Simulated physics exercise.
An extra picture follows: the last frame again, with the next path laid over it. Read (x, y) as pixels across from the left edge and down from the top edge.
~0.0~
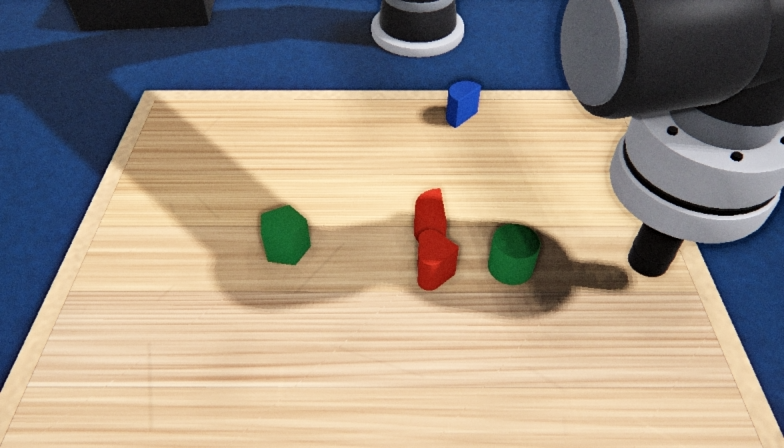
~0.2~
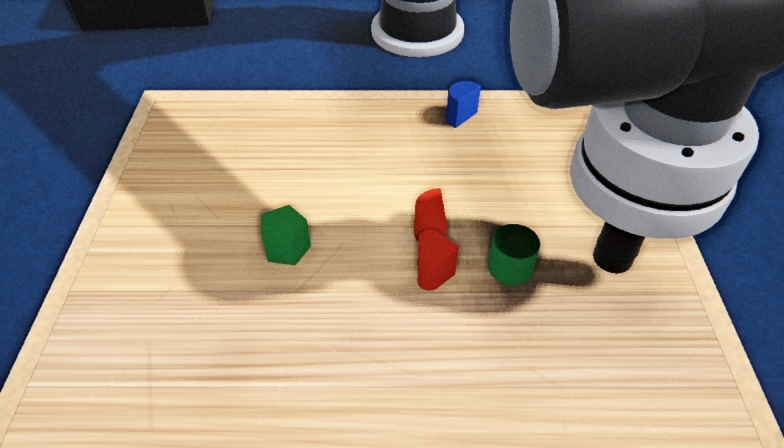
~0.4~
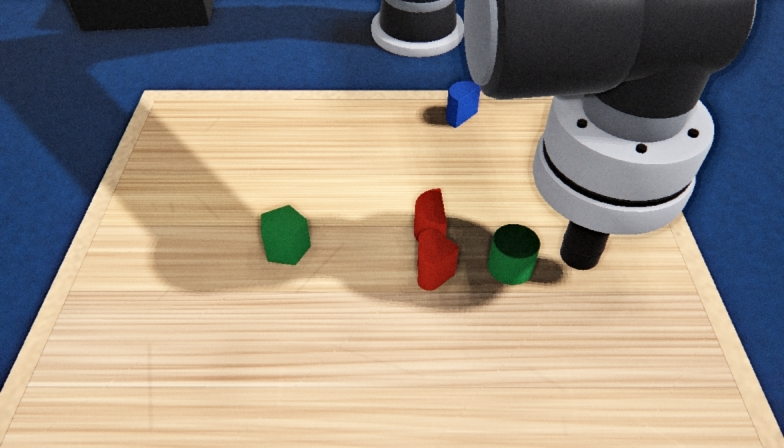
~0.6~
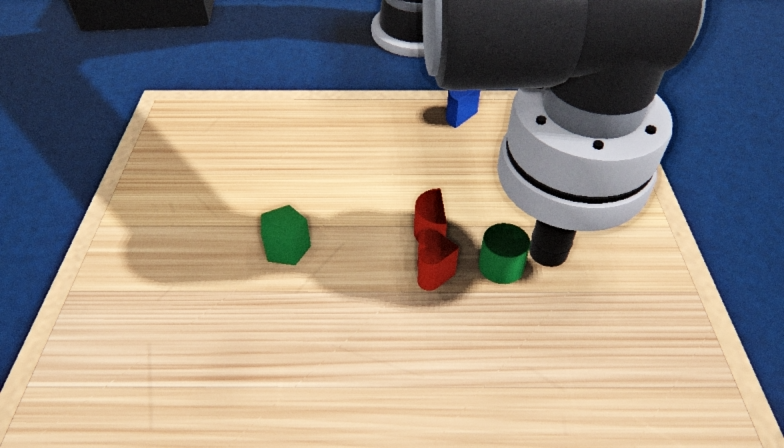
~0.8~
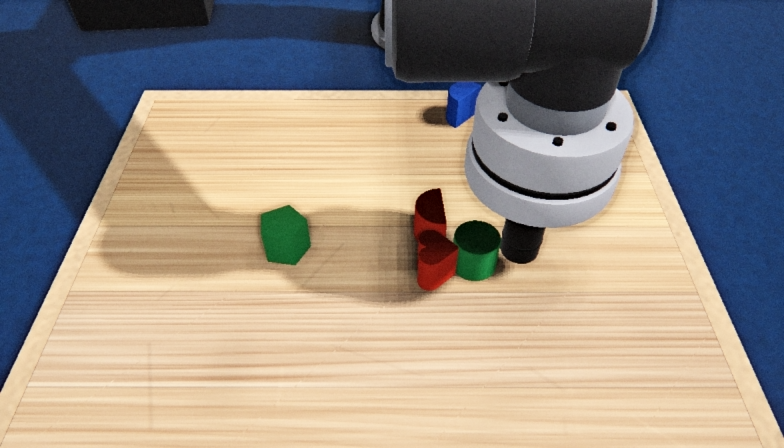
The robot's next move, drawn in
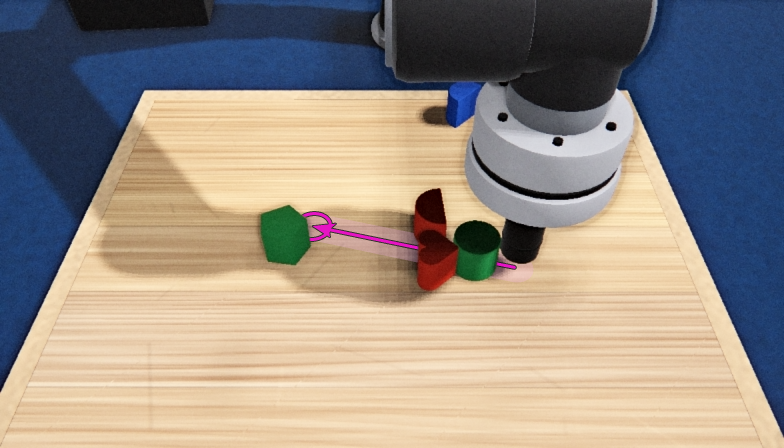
A grey and black robot arm with a short black bar reaches over a pale wooden board on a blue surface, seen from above by a still camera. A green pentagonal block sits left, two red blocks touch near the middle with a green round block to their right, and a small blue block lies behind. The arm moves steadily left, then its bar pushes the round block a short way left, up close to the red ones.
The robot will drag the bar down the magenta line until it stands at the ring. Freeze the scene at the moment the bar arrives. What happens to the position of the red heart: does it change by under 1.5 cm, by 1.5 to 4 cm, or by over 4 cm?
Shift of over 4 cm.
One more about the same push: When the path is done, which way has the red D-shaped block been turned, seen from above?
Looking down: Clockwise.
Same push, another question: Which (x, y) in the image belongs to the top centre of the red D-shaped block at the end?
When the path ends, it will be at (403, 195).
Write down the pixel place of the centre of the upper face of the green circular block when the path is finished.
Around (344, 239).
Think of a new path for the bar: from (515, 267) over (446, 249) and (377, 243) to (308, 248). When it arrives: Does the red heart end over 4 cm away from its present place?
Yes - that is the case.
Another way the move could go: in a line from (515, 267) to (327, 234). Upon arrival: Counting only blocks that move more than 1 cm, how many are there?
Three or more will move.
The line goes from (515, 267) to (313, 226).
The first path, step by step. One third of the way, bar at (446, 236); red D-shaped block at (415, 204), turned 80° clockwise; red heart at (385, 260), turned 20° anticlockwise; green circular block at (406, 233).
Two thirds of the way, bar at (376, 222); red D-shaped block at (403, 195), turned 110° clockwise; red heart at (374, 267), turned 50° anticlockwise; green circular block at (350, 238).
At the end, bar at (310, 209); green pentagon unmoved; red D-shaped block at (403, 195), turned 110° clockwise; red heart at (374, 267), turned 50° anticlockwise; green circular block at (344, 239).
